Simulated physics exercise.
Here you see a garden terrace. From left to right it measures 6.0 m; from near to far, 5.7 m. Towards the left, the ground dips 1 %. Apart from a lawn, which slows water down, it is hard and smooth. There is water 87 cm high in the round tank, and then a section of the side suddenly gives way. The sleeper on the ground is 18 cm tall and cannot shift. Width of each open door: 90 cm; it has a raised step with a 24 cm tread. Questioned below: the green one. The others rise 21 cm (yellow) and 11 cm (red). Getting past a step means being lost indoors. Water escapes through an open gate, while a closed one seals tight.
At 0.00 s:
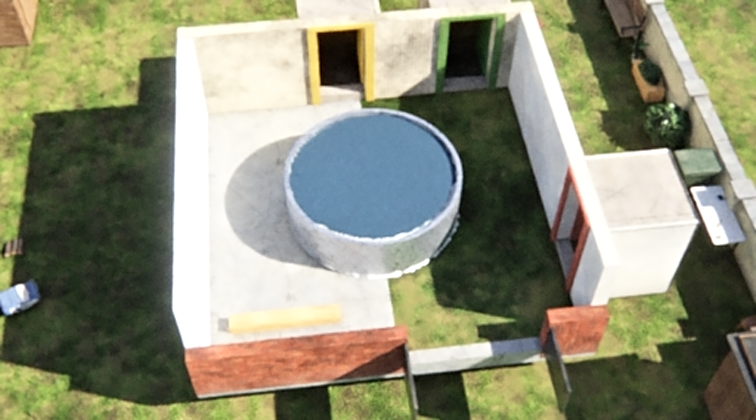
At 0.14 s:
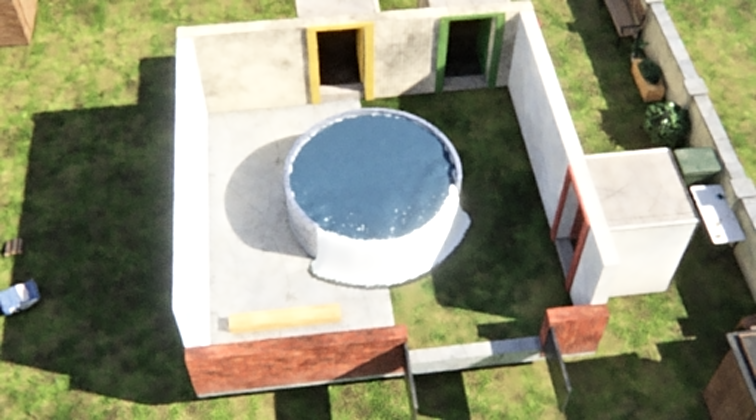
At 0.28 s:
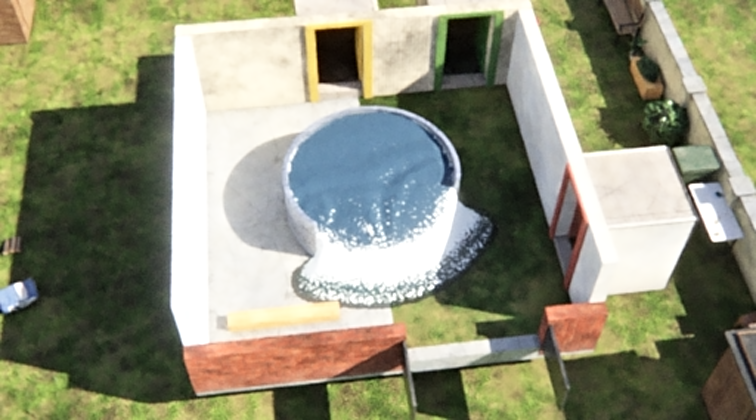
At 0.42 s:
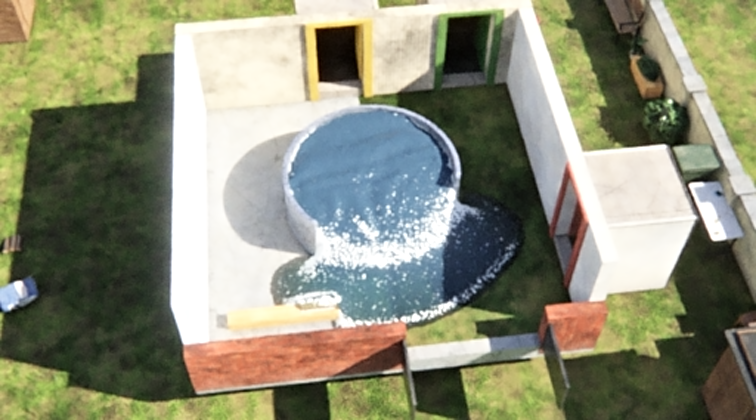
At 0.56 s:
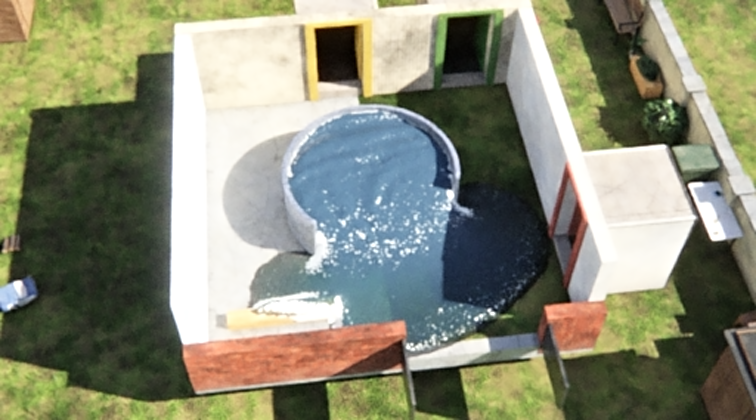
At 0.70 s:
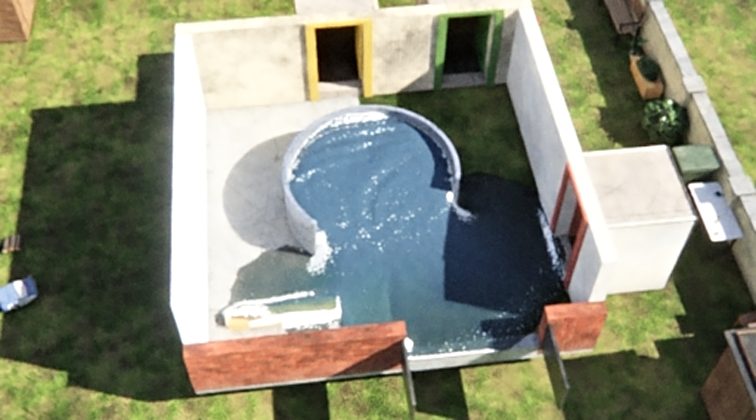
A round grey tank full of blue water stands in a white-walled terrace with grass around it, seen from high above by a still camera. A yellow-framed and a green-framed doorway open at the back, a red one at the right, with low red brick walls in front. Water bursts from the tank's near side, foams white, then spreads around a pale yellow block and rightward to the red door.
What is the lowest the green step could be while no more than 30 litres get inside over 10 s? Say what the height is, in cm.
About 9 cm.
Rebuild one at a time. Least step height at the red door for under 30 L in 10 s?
Door red, min height approx. 22 cm.
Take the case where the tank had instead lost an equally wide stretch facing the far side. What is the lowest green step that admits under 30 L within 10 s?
Roughly 32 cm.
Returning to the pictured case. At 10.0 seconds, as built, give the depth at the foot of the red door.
Lab note: Depth approx. 4.5 cm.
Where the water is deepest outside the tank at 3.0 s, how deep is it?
44 cm.
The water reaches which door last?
Last door: Green.
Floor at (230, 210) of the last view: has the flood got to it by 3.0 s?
Looks like it's swamped.
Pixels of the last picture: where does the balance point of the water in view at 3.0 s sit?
At about (378, 260).
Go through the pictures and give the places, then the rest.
In the first picture, the round tank at (373, 175) is whole and still, 87 cm deep; the green door at (469, 53) is dry.
In the second picture, the front is at (316, 275), 0.3 m from the gap at (405, 259); 0.7 m2 of floor is wet, 87 cm left at the back.
In the third picture, the gap is at (403, 258), the front 0.8 m out at (310, 298); the back of the round tank holds 87 cm.
In the fourth picture, water pours out at (403, 258) and has run 1.3 m, to (516, 251); about 13 cm deep outside, 87 cm at the back.
In the fifth picture, the gap is at (403, 259), the front 1.8 m out at (541, 269); the back of the round tank holds 84 cm.
In the sixth picture, the front is at (565, 288), 2.3 m from the gap at (403, 260); 11.3 m2 of floor is wet, 76 cm left at the back; the green door at (468, 49), 4.5 m from the gap, is still 2.3 m from the nearest water.
After 1.4 s water covers 50 % of the floor, deepest (56 cm) near (209, 369); it has not reached the green door.
After 3.0 s water covers 75 % of the floor, deepest (44 cm) near (220, 368); it has not reached the green door.
After 10.0 s water covers 95 % of the floor, deepest (14 cm) near (440, 162); 13 cm at the green door, 2 litres in over its 13 cm step.
At the green door as built, the water arrived by 5.6 s and peaked near 15 cm at 8.0 s.
With a step of 7 cm, 57 litres would have come in within the 10 s; with 11.5 cm, 9 litres. So under 30 litres takes about 9 cm.
